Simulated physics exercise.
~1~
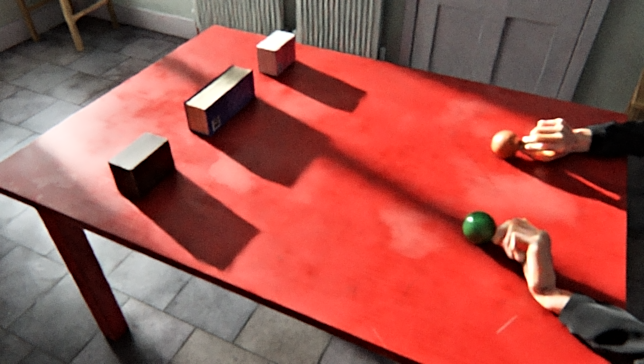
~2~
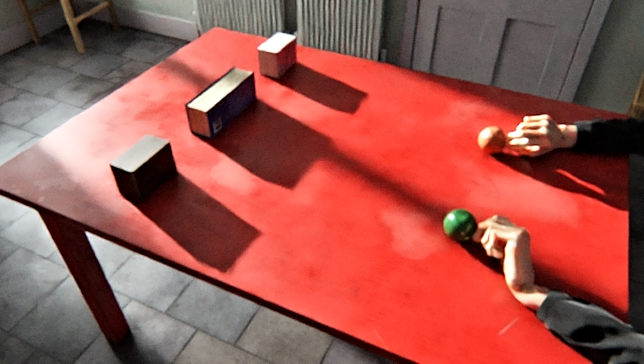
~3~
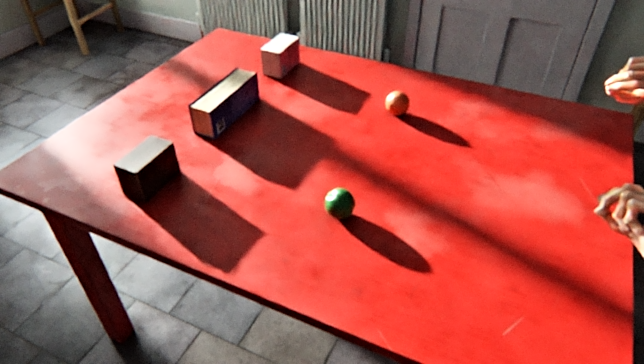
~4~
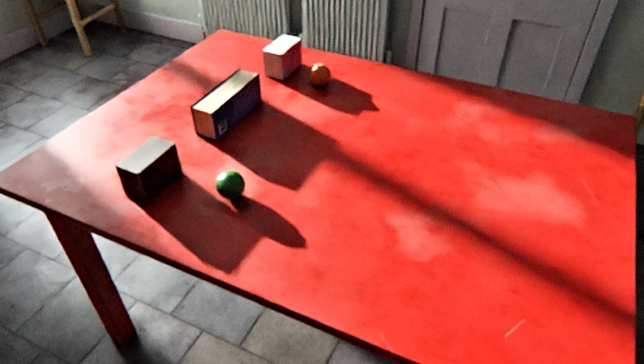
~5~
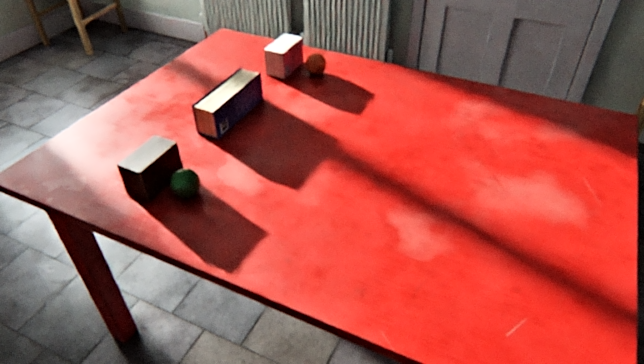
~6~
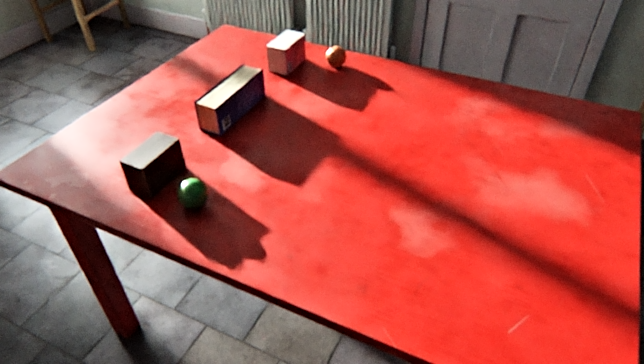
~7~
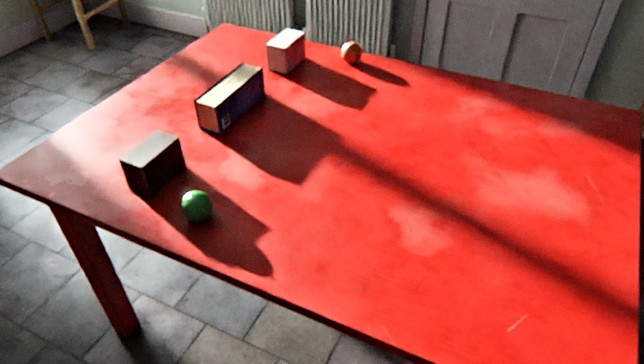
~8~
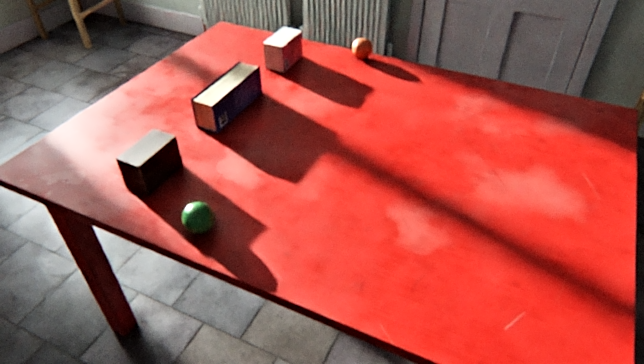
On a red table in a sunlit room with a grey tiled floor, three upright blocks stand in a spaced row toward the left, casting long shadows. At the right, two hands hold a small green ball and a small orange one, nudging them left. The hands let go and draw back out of view as both balls roll across the table. The green one meets the nearest dark block, and the orange one reaches the pale block at the far end. Neither gets through; the green ball drifts back toward the near edge and the orange one rolls back to the right, each ending a short way from its block.
